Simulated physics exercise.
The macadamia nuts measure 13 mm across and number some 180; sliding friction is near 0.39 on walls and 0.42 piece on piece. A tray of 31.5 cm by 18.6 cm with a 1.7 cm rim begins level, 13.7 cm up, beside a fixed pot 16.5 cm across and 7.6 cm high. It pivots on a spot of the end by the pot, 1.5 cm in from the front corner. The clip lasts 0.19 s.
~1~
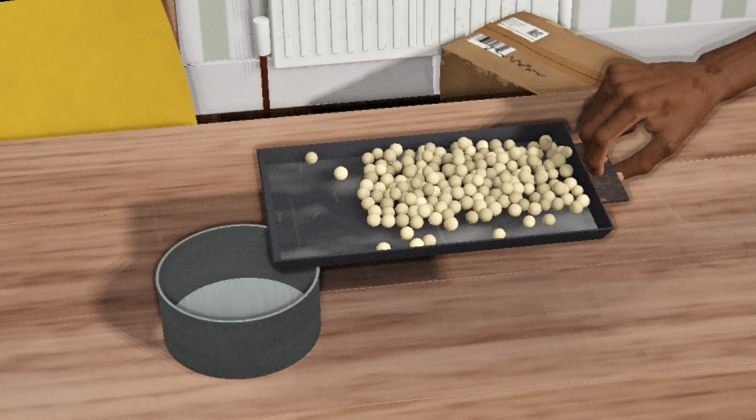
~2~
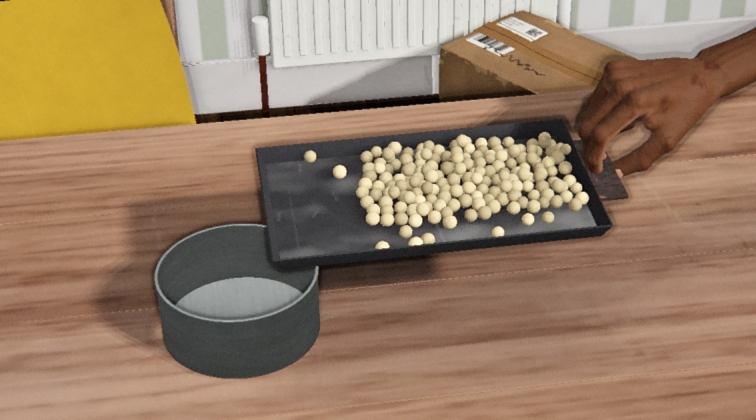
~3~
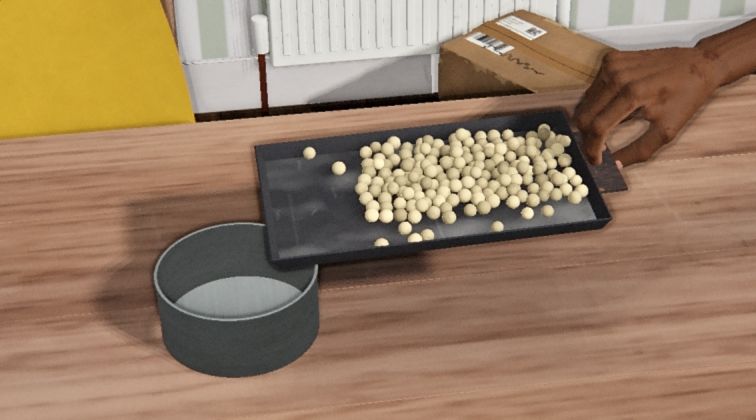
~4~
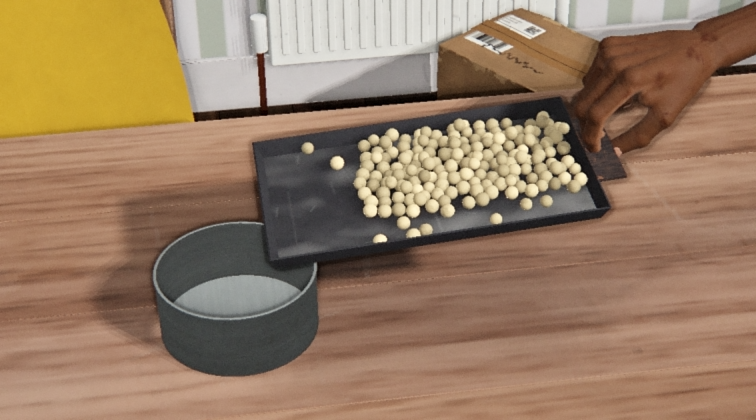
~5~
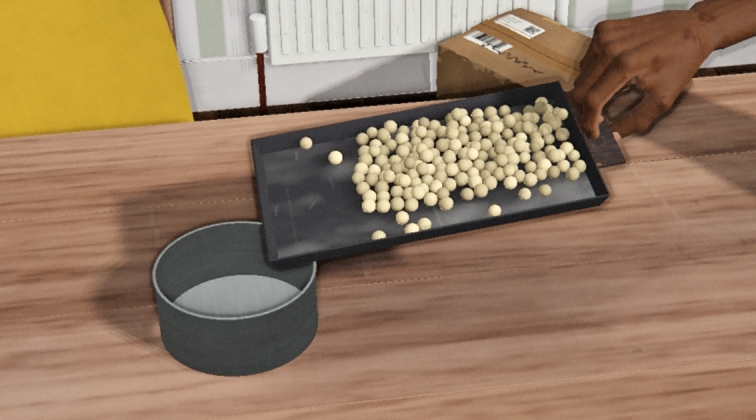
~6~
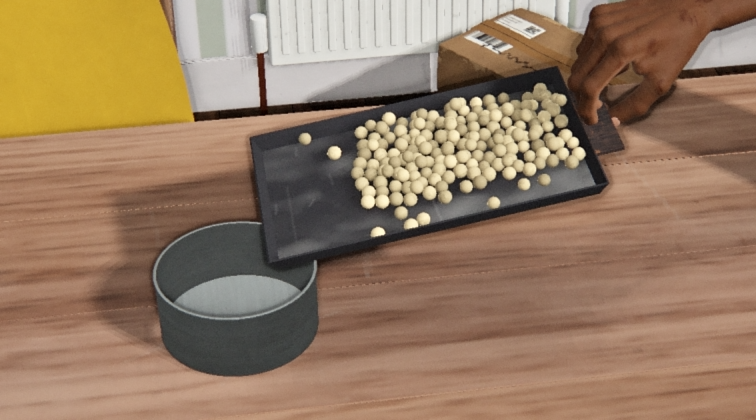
A hand slowly raises the right end of a dark tray of pale round nuts.
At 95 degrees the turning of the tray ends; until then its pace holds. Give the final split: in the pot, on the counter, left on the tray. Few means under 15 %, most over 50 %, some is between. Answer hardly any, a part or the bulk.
In the pot: A part; on the counter: The bulk; left on the tray: Hardly any.
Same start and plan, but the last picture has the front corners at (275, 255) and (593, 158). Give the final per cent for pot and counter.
Pot 25, counter 75.
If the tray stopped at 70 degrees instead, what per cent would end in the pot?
Then about 25 per cent.
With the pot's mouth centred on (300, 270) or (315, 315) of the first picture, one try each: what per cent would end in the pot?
About 0 and 20 per cent.
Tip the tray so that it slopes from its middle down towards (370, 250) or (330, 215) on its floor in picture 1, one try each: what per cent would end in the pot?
Some 5 and 70 per cent.
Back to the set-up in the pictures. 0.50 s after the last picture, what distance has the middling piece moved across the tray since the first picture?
Some 16 cm.
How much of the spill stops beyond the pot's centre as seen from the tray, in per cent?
Roughly 80 per cent.
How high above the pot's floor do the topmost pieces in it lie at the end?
About 2.0 cm.
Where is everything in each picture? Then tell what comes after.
In the first frame, tray tilt 0 degrees, front corners at (281, 255) and (604, 224); middle of the pieces at (470, 181); pot at (238, 271).
In the second frame, tray tilt 1 degrees, front corners at (280, 255) and (603, 221); middle of the pieces at (469, 179).
In the third frame, tray tilt 2 degrees, front corners at (279, 254) and (602, 214); middle of the pieces at (468, 173).
In the fourth frame, tray tilt 5 degrees, front corners at (277, 254) and (601, 204), lowest corner left front; middle of the pieces at (466, 164).
In the fifth frame, tray tilt 8 degrees, front corners at (276, 254) and (599, 191), lowest corner left front; middle of the pieces at (465, 154).
In the sixth frame, tray tilt 11 degrees, front corners at (276, 255) and (598, 180), lowest corner left front; middle of the pieces at (463, 145); pot at (235, 268).
Then, 0.50 s after the last picture, tilt 51 degrees; the tray holds 85 %, the pot 0 %.
Then, 0.83 s after the last picture, tilt 77 degrees; the tray holds 10 %, the pot 20 %.
Then, 1.26 s after the last picture, tilt 95 degrees; the tray holds 0 %, the pot 30 %.
In the end, pot 30 %, counter 70 %, tray 0 %.
